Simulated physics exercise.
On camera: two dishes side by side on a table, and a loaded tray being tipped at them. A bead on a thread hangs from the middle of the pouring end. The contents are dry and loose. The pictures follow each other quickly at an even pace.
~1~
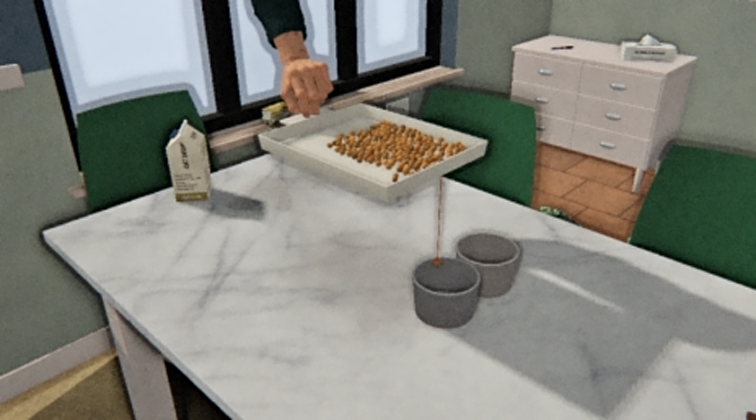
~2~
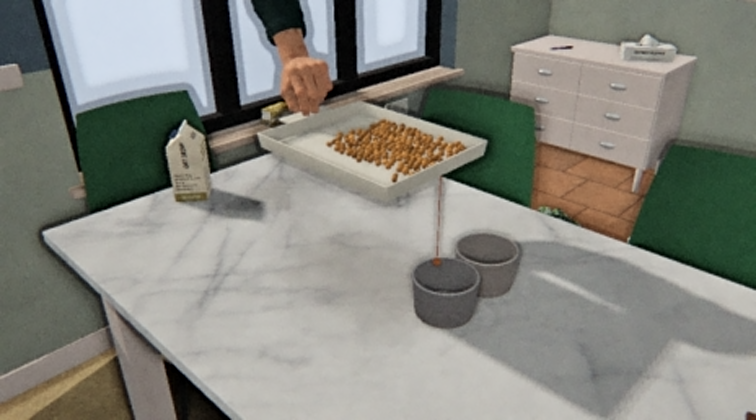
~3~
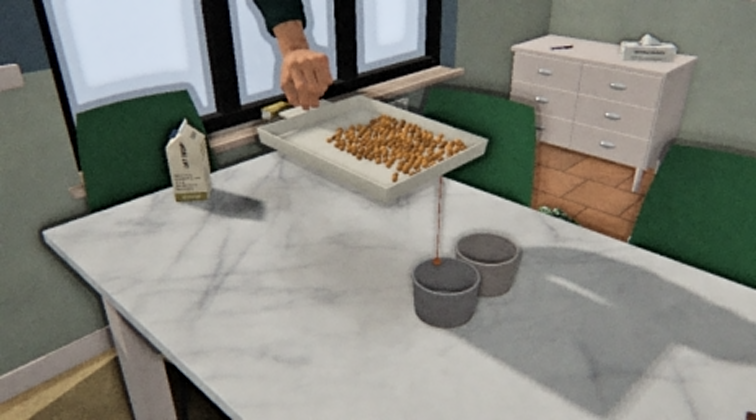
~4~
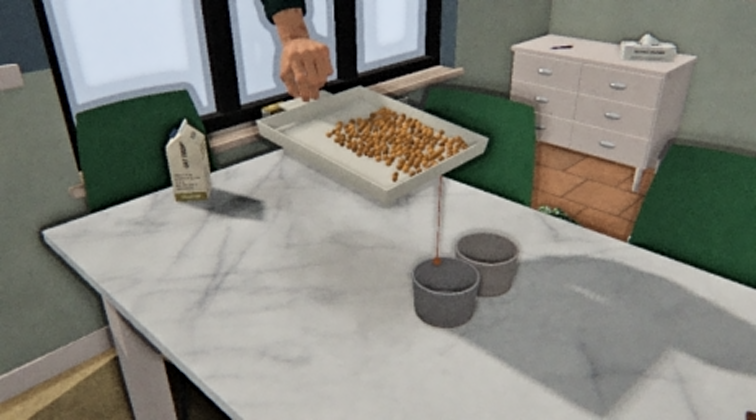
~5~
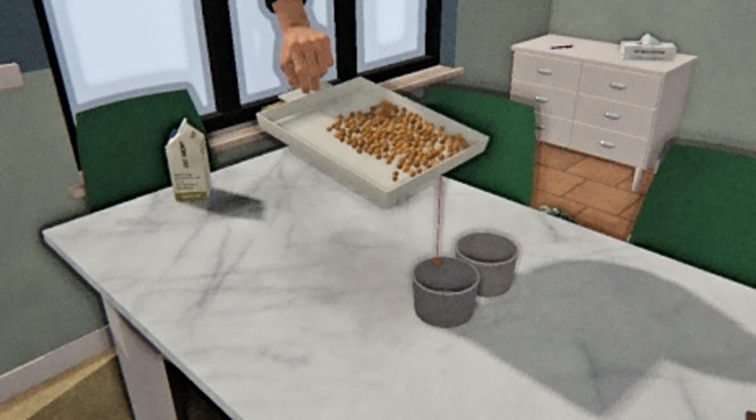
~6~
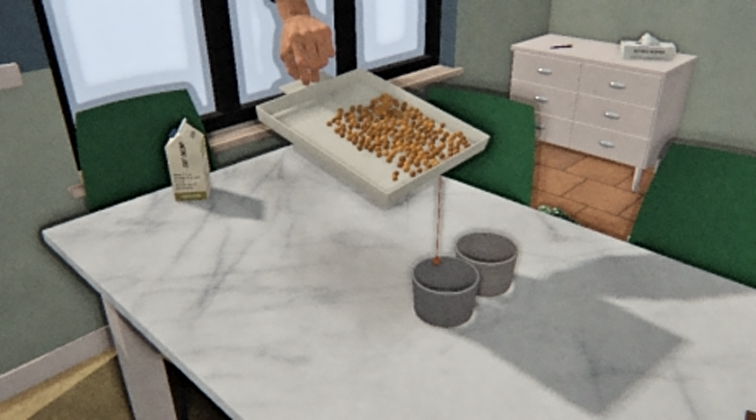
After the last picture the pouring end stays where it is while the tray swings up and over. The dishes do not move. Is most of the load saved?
Together they catch less than half.
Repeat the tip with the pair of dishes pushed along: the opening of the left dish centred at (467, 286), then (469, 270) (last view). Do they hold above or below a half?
One: The smaller part. Two: Below a half.
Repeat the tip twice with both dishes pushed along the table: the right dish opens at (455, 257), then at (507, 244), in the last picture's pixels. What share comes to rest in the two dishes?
Near 30 % and 10 %.
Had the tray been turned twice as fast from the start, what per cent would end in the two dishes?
It comes to 0 per cent or so.
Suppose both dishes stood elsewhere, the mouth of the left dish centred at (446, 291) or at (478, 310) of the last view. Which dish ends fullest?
One: The left dish. Two: The dish on the left.
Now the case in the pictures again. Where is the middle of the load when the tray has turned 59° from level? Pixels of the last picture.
At about (420, 146).
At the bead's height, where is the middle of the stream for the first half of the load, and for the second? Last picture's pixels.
Around (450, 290) and then (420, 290).
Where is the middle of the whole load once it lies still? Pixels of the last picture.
Roughly at (439, 341).
Just after the last frame, tray tipped steeply; every one on the tray.
A moment on, tray tipped right over; every one on the tray.
Further on, tray tipped past a quarter turn; about a tenth in the left dish; almost all outside both.
When it is over, tray tipped past a quarter turn; about a tenth in the left dish; not one in the right dish; almost all outside both.
